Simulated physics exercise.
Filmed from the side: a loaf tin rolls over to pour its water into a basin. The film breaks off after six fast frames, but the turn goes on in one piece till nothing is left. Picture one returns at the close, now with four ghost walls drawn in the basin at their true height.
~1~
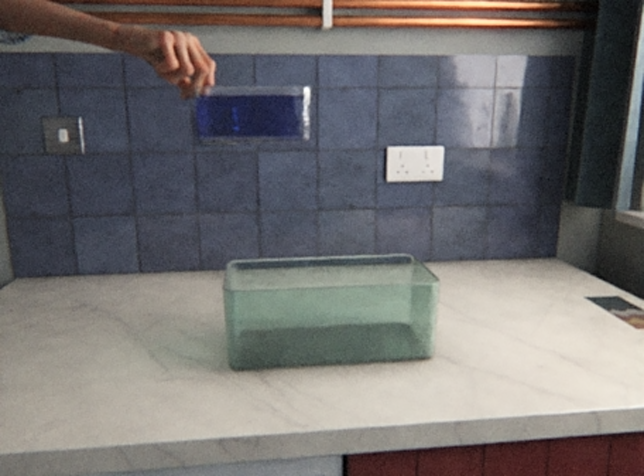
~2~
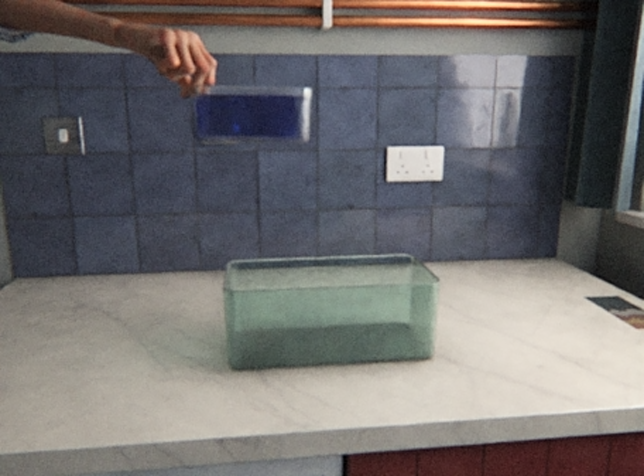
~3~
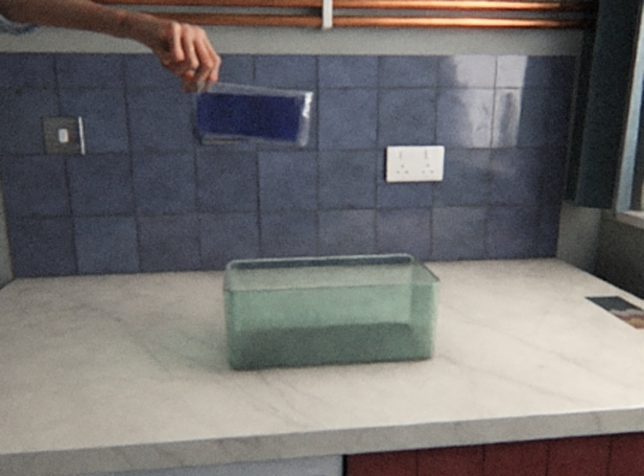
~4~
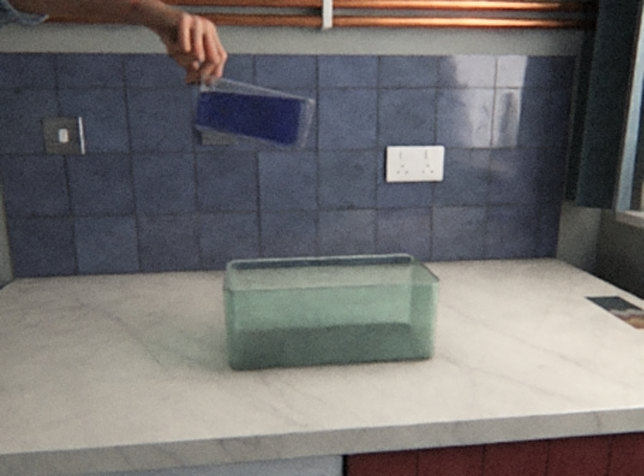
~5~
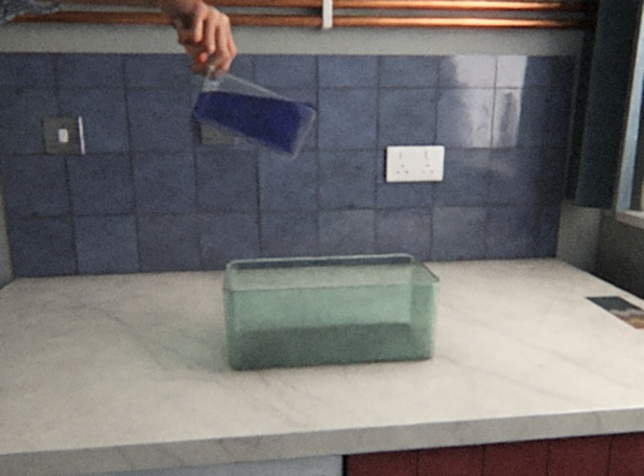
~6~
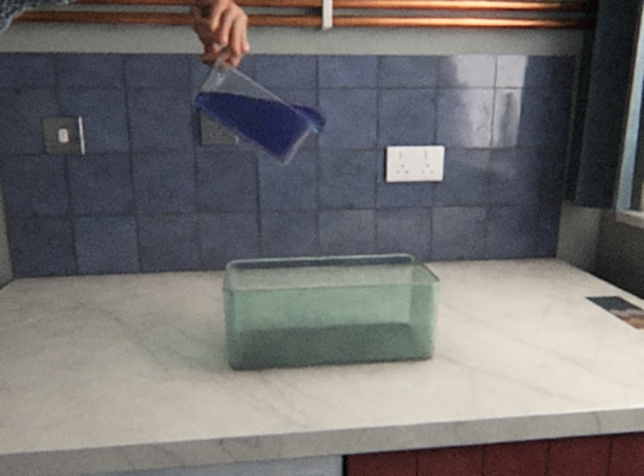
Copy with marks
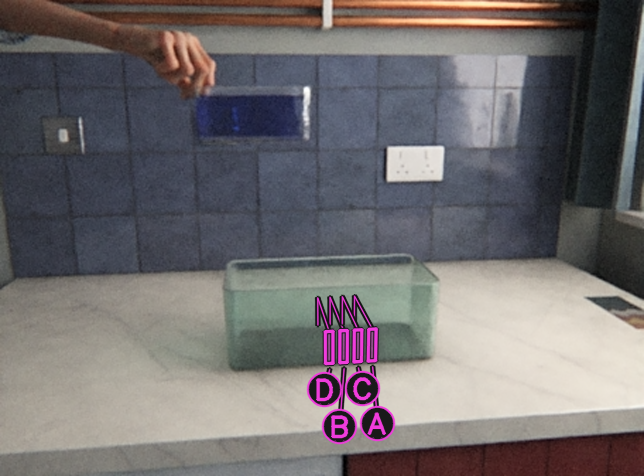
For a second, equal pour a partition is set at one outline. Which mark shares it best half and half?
The answer is place A.
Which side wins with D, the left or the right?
More ends on the right.
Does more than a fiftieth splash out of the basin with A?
Yes, it does.
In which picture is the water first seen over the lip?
In picture 5.
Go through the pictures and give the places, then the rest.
In the first frame, upright, lip at (307, 88); basin from (229, 368) to (433, 356); nothing has left yet.
In the second frame, upright, lip at (307, 89); nothing has left yet.
In the third frame, tipped about 6°, lip at (309, 93); nothing has left yet.
In the fourth frame, tipped about 13°, lip at (311, 101); nothing has left yet.
In the fifth frame, tipped about 23°, lip at (312, 110); water is over the lip, down to (312, 110).
In the sixth frame, tipped about 34°, lip at (312, 122); water is over the lip, down to (319, 130).
On the marked copy, A at (372, 366); B at (344, 368); C at (358, 367); D at (329, 369).
For place A, about 49 % ends left of the wall and 42 % right of it; 9 % is lost outside.
For place B, about 23 % ends left of the wall and 68 % right of it; 9 % is lost outside.
For place C, about 34 % ends left of the wall and 57 % right of it; 9 % is lost outside.
For place D, about 16 % ends left of the wall and 75 % right of it; 9 % is lost outside.
